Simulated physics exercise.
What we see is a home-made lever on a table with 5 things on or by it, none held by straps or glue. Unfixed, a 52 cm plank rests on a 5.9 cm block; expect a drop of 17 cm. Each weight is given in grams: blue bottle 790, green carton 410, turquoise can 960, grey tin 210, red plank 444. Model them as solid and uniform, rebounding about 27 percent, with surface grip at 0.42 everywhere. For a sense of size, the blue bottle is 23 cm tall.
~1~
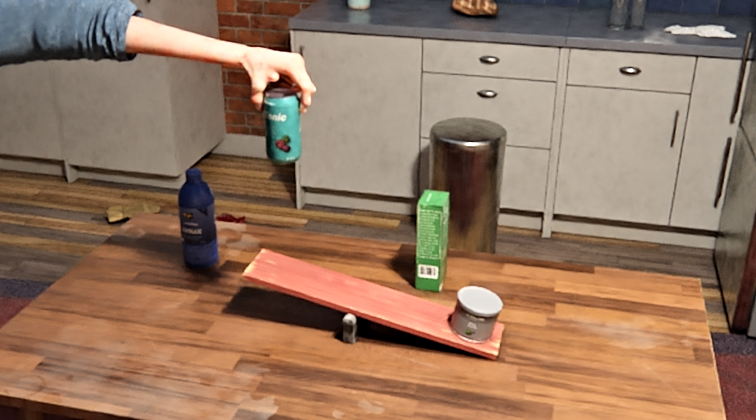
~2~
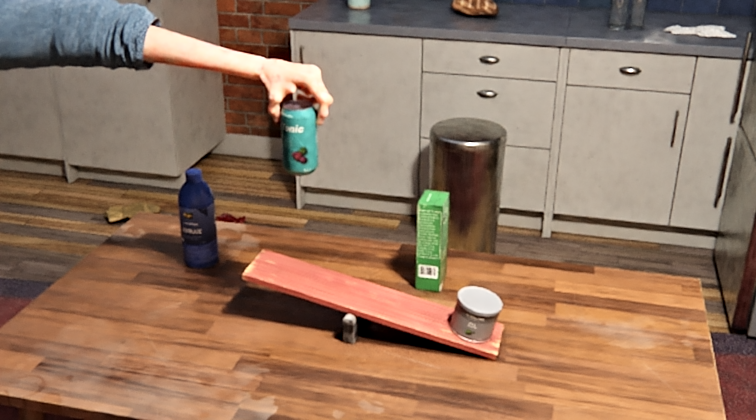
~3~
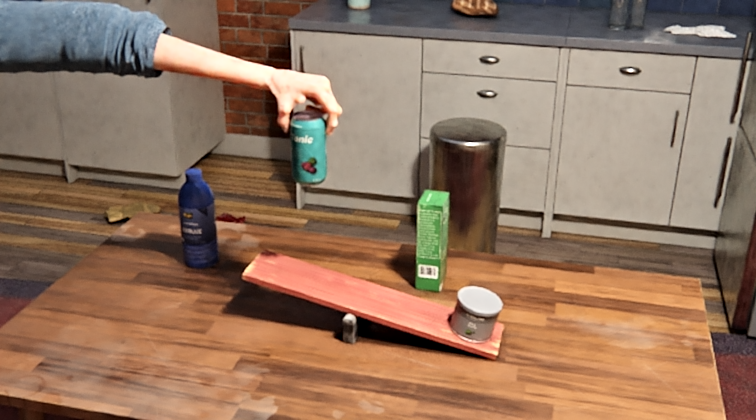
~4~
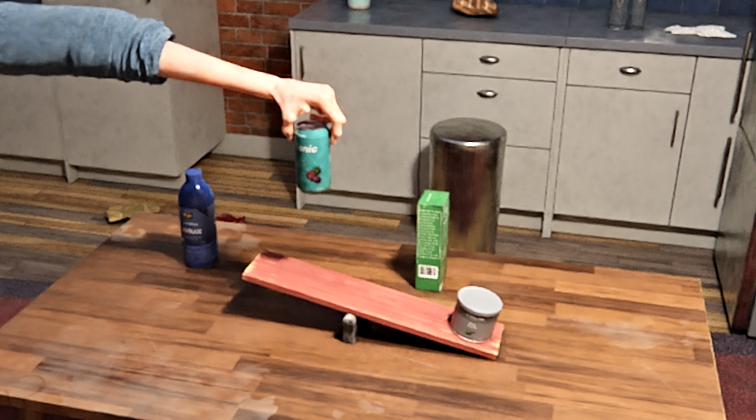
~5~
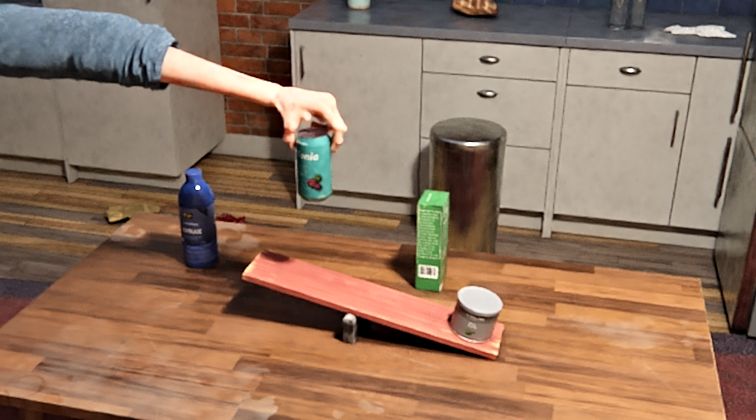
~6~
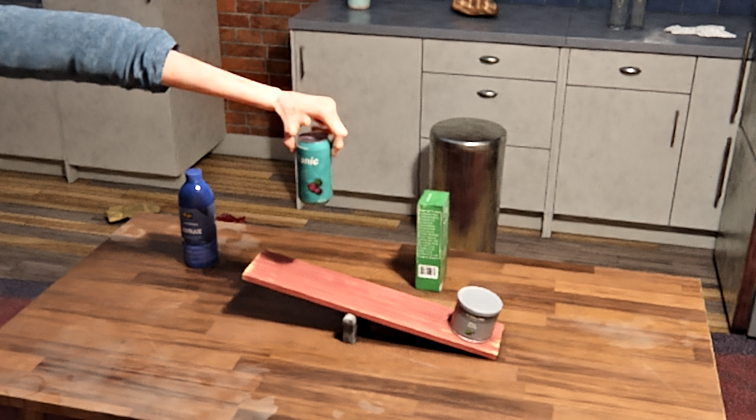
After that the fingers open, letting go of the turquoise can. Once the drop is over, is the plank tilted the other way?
No.
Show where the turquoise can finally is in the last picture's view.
Near (369, 285).
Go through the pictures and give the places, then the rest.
In the first picture, 10 cm from its drop point; turquoise can (283, 127); blue bottle (198, 217).
In the second picture, 7 cm from its drop point; turquoise can (299, 138); grey tin (475, 314).
In the third picture, 4 cm from its drop point; turquoise can (309, 149); blue bottle (198, 217).
In the fourth picture, 2 cm from its drop point; turquoise can (313, 157); grey tin (475, 314).
In the fifth picture, 1 cm from its drop point; turquoise can (314, 165); blue bottle (198, 217).
In the sixth picture, poised above the raised end; turquoise can (314, 169); grey tin (475, 314).
Then, 0.40 s on from there, plank at 13°, tipped the other way; turquoise can 34° off upright near (335, 264); grey tin 42° off upright.
Then, 0.80 s on from there, plank at 11°, leaning as at the start; turquoise can on its side near (370, 283); grey tin 44° off upright.
In the end, plank at 11°, leaning as at the start; toppled on the table or plank, turquoise can and grey tin; the other 3 under 4 cm from the start. At the end, from the last picture's camera, turquoise can near (369, 285). The plank finishes with the same end low.
